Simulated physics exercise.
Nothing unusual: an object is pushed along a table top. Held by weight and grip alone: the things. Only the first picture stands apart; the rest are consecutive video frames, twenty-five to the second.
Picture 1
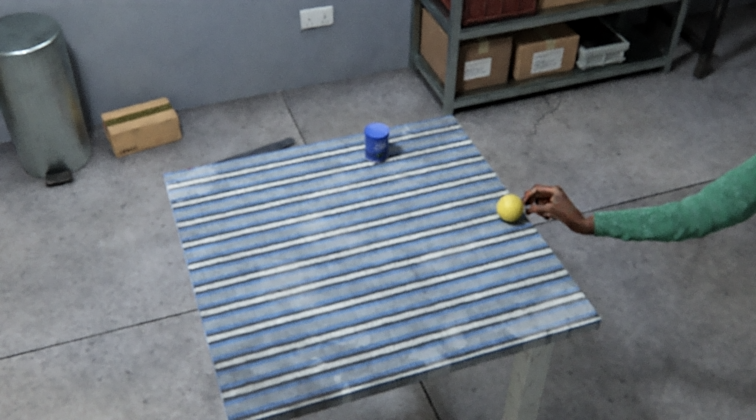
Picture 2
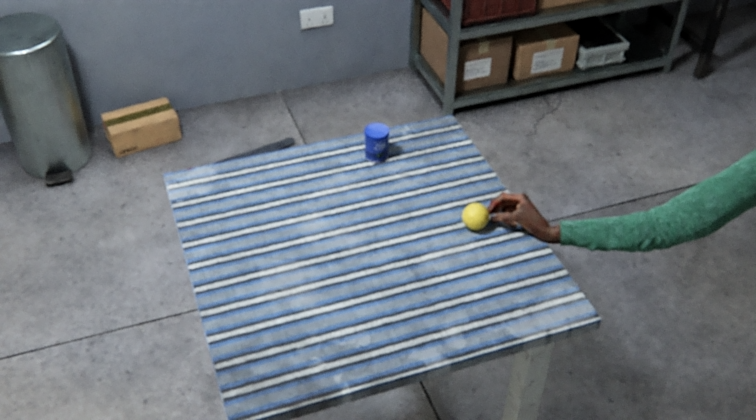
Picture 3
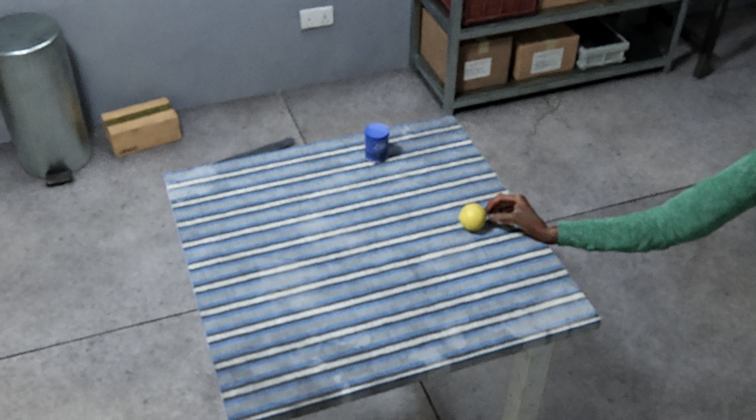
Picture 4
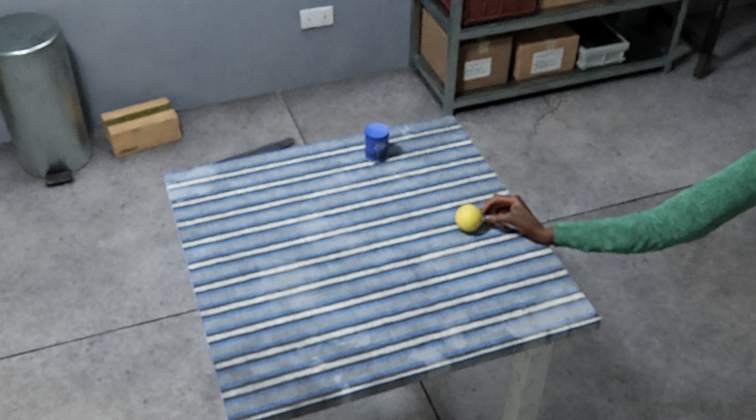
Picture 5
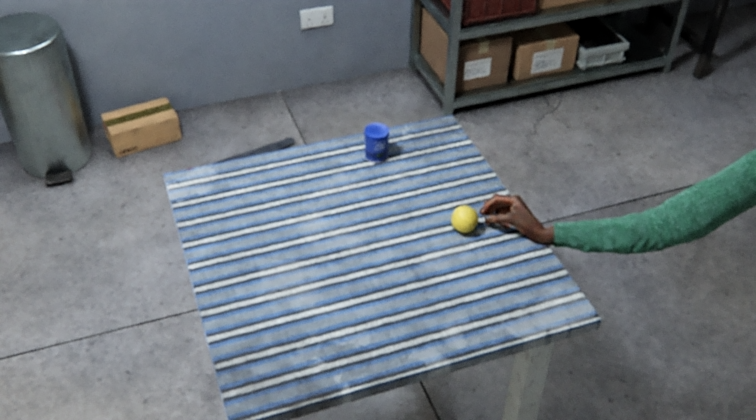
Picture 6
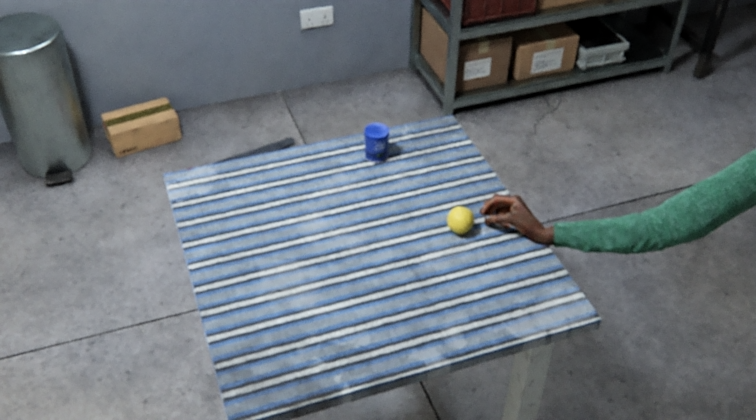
A yellow lemon is pushed left across a striped tabletop by a hand, then slides slightly away from the fingers.
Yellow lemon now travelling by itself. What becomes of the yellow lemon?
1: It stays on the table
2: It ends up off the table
1.
Then, 0.10 s later than the last frame, yellow lemon moved about its own width near (451, 223).
Then, 0.30 s later than the last frame, yellow lemon moved about its own width near (434, 227).
Then, 0.50 s later than the last frame, yellow lemon moved well along near (421, 230).
Then, 0.80 s later than the last frame, yellow lemon moved well along near (409, 233).
When it is over, moved from the start, yellow lemon. End places, in pixels of the last picture, yellow lemon near (406, 233).
